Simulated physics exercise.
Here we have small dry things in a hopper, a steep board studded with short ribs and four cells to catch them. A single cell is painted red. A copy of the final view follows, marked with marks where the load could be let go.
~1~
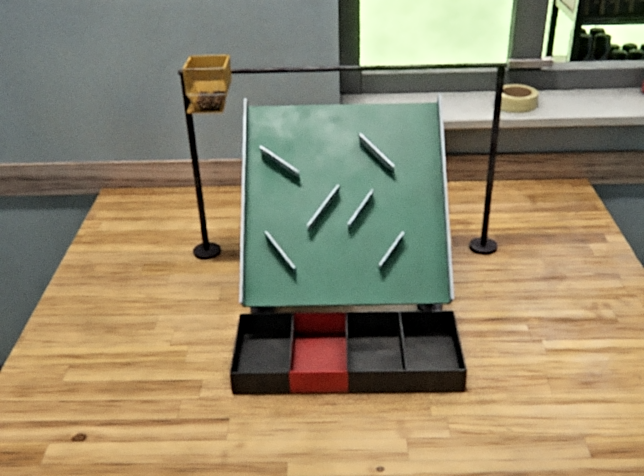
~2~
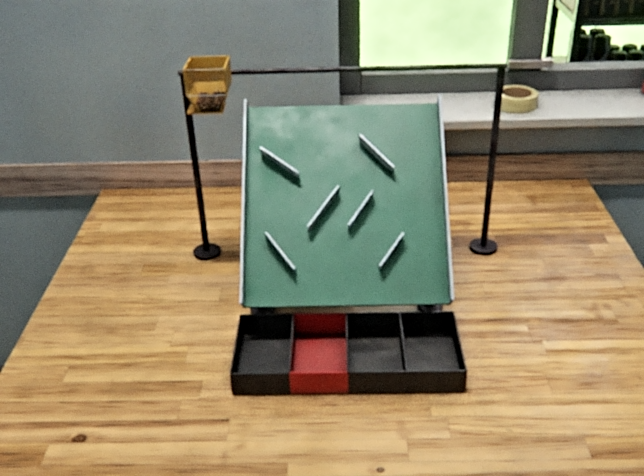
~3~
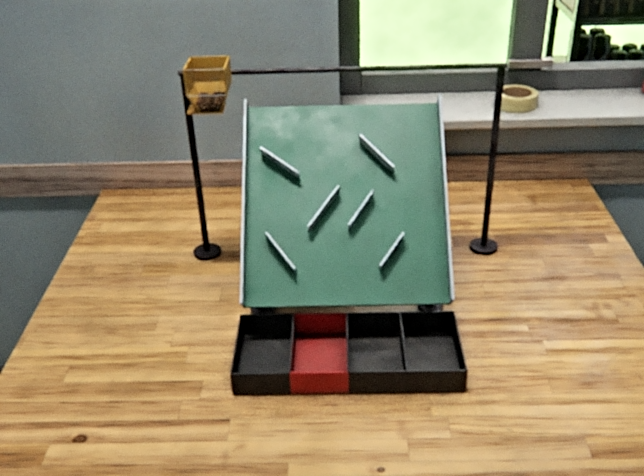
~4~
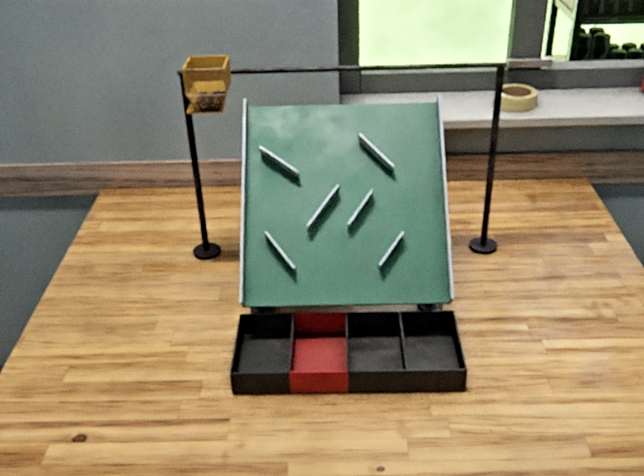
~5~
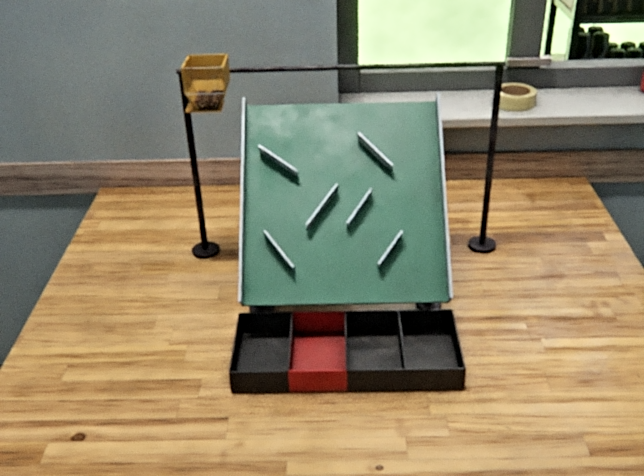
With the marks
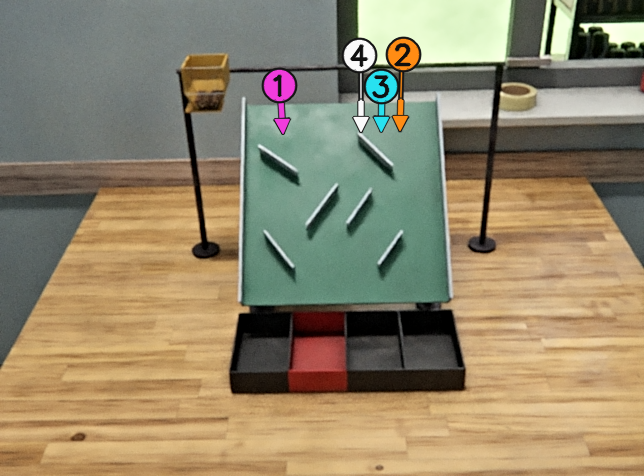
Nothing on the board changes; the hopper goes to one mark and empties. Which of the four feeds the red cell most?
The answer is mark 1.
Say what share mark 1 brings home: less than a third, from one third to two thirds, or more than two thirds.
More than two thirds.
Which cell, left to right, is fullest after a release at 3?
The fourth from the left.
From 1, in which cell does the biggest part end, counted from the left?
The second from the left.
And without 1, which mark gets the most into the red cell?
It is 4.
On the marked copy, mark 1 meets the board at (282, 128); mark 2 meets the board at (400, 125); mark 3 meets the board at (381, 126); mark 4 meets the board at (361, 126).
With 1, nearly all in the red cell, a small part in other cells.
With 2, a stray few in the red cell, most in other cells, a small part outside the box.
With 3, none in the red cell, most in other cells, a small part outside the box.
With 4, about a third in the red cell, about two thirds in other cells, a stray few outside the box.
